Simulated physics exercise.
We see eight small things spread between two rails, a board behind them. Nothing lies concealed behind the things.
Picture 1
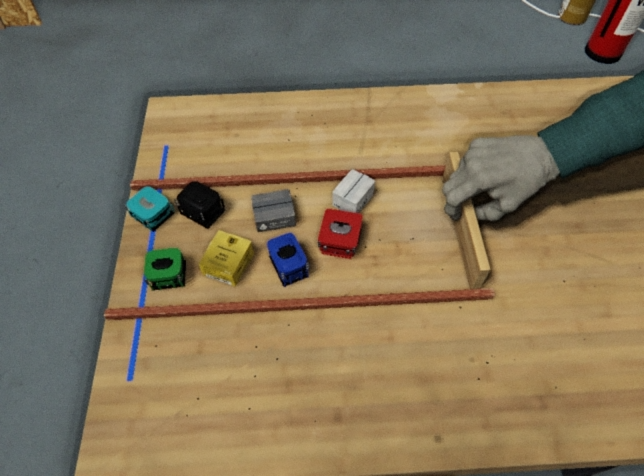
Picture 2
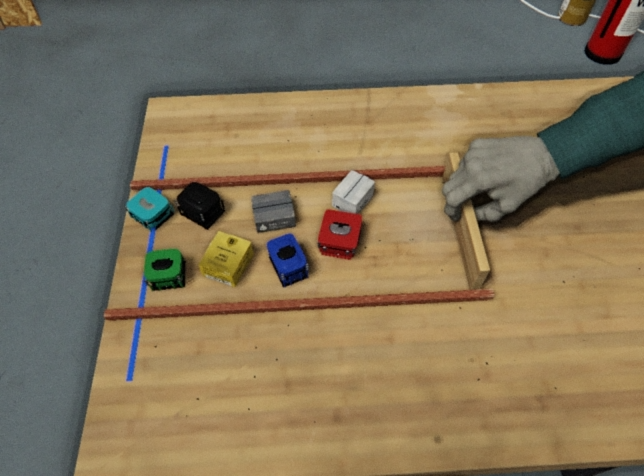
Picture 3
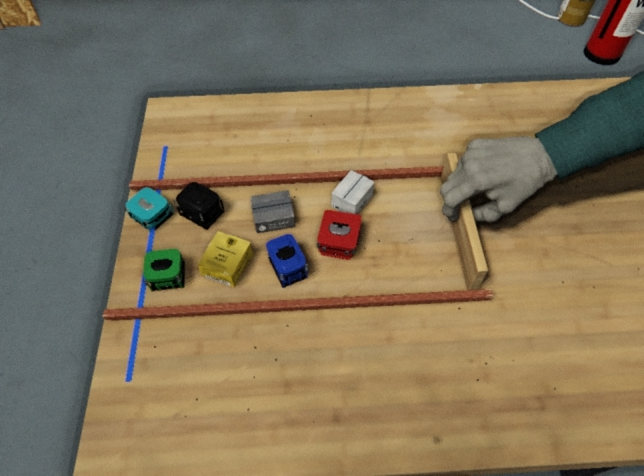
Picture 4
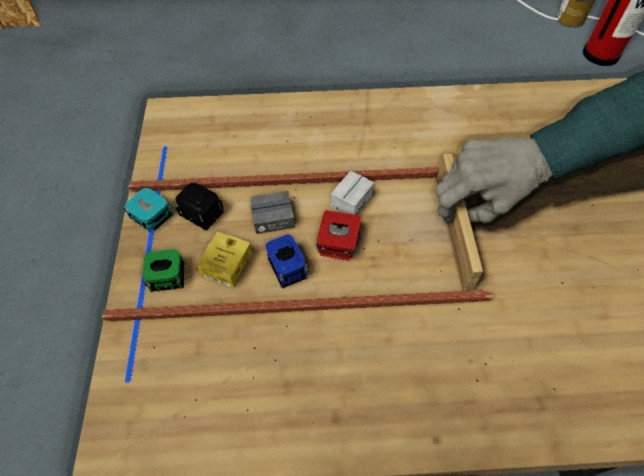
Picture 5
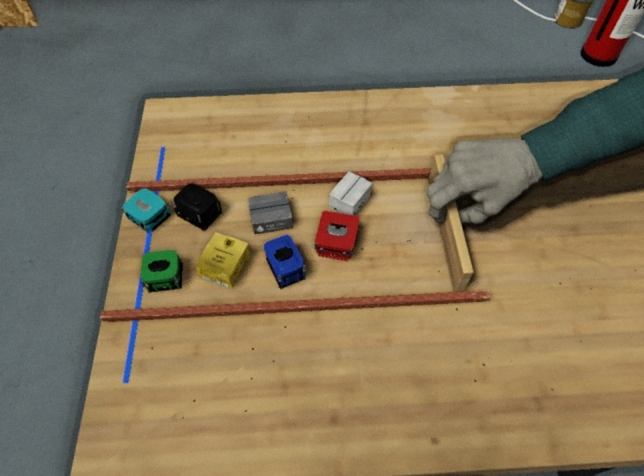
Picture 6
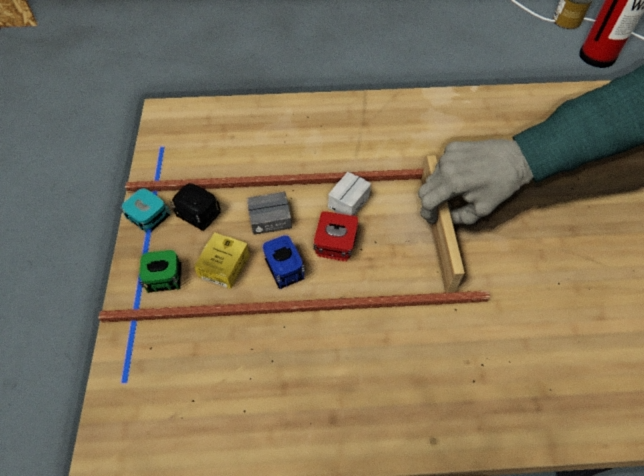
At first, a gloved hand holds a wooden board upright at the right end of two reddish rails, with eight small coloured objects spread between them and a blue line at the left. The hand then slides the board a short way left, while the objects stay practically still.
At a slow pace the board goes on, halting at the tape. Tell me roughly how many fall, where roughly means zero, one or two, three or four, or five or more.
Roughly, five or more fall.
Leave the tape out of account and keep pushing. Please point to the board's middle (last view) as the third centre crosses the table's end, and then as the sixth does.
First at (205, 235), next at (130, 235).
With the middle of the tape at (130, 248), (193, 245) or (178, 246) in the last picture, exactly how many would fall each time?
Try 1: 7; try 2: 3; try 3: 3.
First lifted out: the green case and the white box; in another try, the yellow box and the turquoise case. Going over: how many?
The count is 3 in the first case and 3 in the second.
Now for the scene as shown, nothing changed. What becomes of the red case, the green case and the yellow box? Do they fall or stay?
Well, the red case holds its spot, the green case loses its spot, and the yellow box loses its spot.
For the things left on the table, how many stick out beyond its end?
So the number is 2.
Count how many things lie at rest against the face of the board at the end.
It's 3.
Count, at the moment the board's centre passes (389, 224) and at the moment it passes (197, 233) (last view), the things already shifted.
Counts: 0 / 8.
Soon after, none off yet; turquoise case at rest near (146, 211); green case at rest near (161, 271); black case at rest near (196, 206).
Then, none off yet; turquoise case moved about its own width near (114, 210); green case moved about its own width near (136, 274); black case moved about its own width near (146, 214).
At rest, the number that fall off is five or more; fallen, grey box, yellow box, black case, green case and turquoise case.
